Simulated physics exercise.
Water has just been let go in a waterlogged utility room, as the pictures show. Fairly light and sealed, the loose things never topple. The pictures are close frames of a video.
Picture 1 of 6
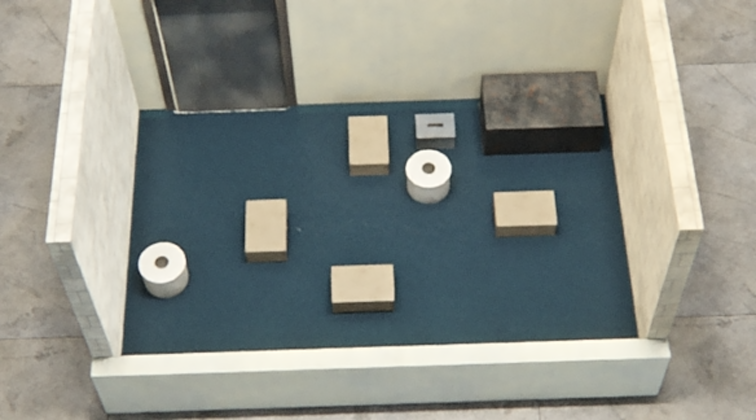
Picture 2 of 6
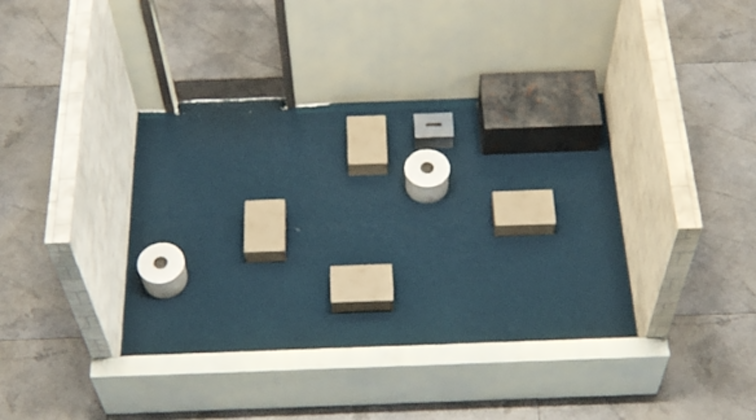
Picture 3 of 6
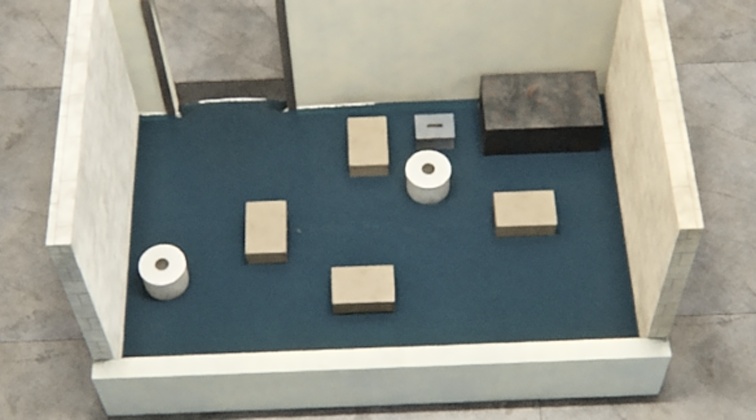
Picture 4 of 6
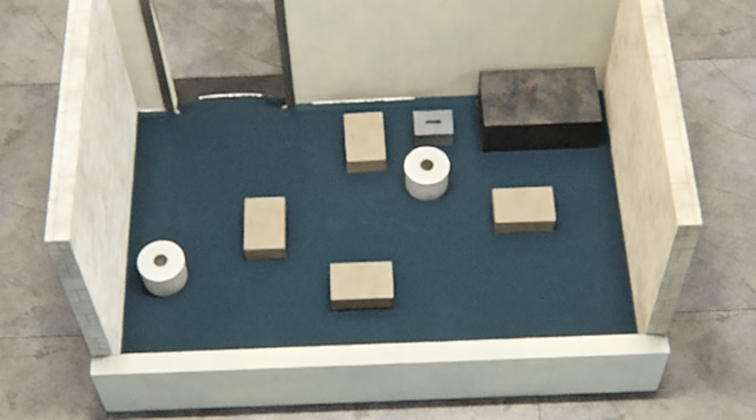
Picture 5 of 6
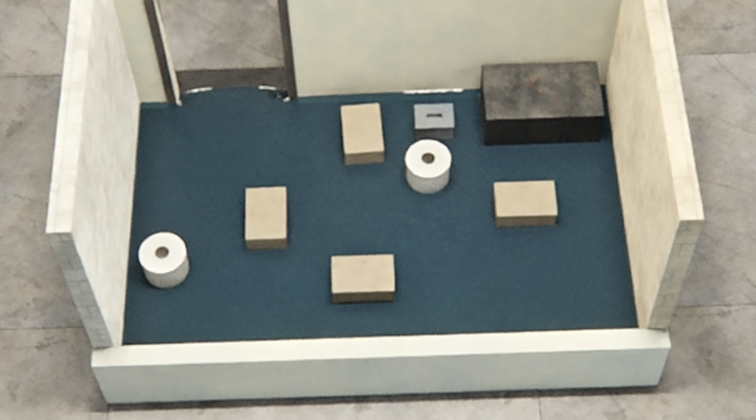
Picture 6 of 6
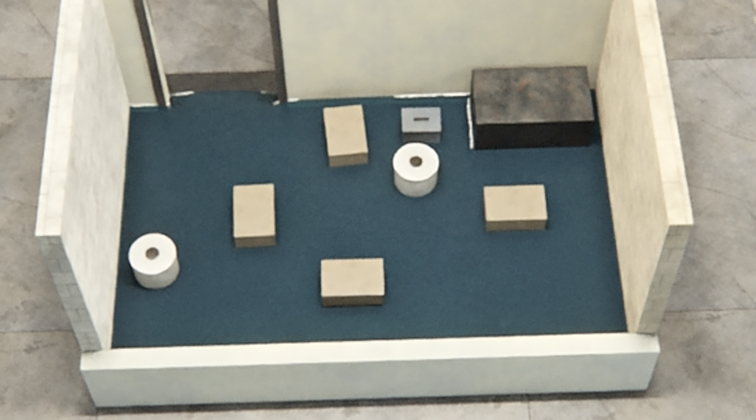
The dark door at the back of the small room opened first, then a tan crate near the back wall drifted slightly left on the blue water while everything else barely moved.
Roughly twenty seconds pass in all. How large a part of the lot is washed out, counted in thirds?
Well, what gets flushed out makes up a share of two thirds plus.
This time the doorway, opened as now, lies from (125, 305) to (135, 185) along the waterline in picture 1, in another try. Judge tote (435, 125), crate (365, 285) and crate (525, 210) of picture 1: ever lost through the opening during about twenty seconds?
In sequence: Remains, remains, remains.
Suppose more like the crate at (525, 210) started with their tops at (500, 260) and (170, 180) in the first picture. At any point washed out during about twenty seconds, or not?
The first copy is held back and the second is swept away.
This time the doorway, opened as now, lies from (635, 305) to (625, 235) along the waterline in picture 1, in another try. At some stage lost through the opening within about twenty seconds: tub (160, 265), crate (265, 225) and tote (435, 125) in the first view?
One by one, that's not lost, not lost, lost.
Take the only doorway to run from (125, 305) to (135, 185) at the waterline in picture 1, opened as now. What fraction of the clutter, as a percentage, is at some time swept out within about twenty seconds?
30 %.
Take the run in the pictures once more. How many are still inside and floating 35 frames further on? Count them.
I count 0.
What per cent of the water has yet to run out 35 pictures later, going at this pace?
Roughly 54 in a hundred.
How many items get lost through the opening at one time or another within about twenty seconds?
5 in all.
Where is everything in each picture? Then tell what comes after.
A crate at (368, 140), afloat; a crate at (266, 225) floats; 0 of 7 have shifted, in the first picture.
A crate at (367, 140), afloat; a crate at (265, 225), afloat; 0 of 7 have shifted, in the second picture.
A crate at (368, 141), afloat; a crate at (266, 227) floats; 0 of 7 have shifted, in the third picture.
A crate at (365, 137) floats; a crate at (265, 223) floats; 0 of 7 have shifted, in the fourth picture.
A crate at (362, 128), afloat, close to its start; a crate at (266, 213) floats, close to its start; 1 of 7 have shifted, in the fifth picture.
A crate at (345, 130), afloat, close to its start; a crate at (254, 210), afloat, close to its start; 2 of 7 have shifted, in the sixth picture.
A moment on, 0 of 7 are out; 7 afloat.
Next, 2 of 7 are out; 5 afloat.
Later, 5 of 7 are out; 0 afloat.
In the end, 5 of 7 are out; 0 afloat.
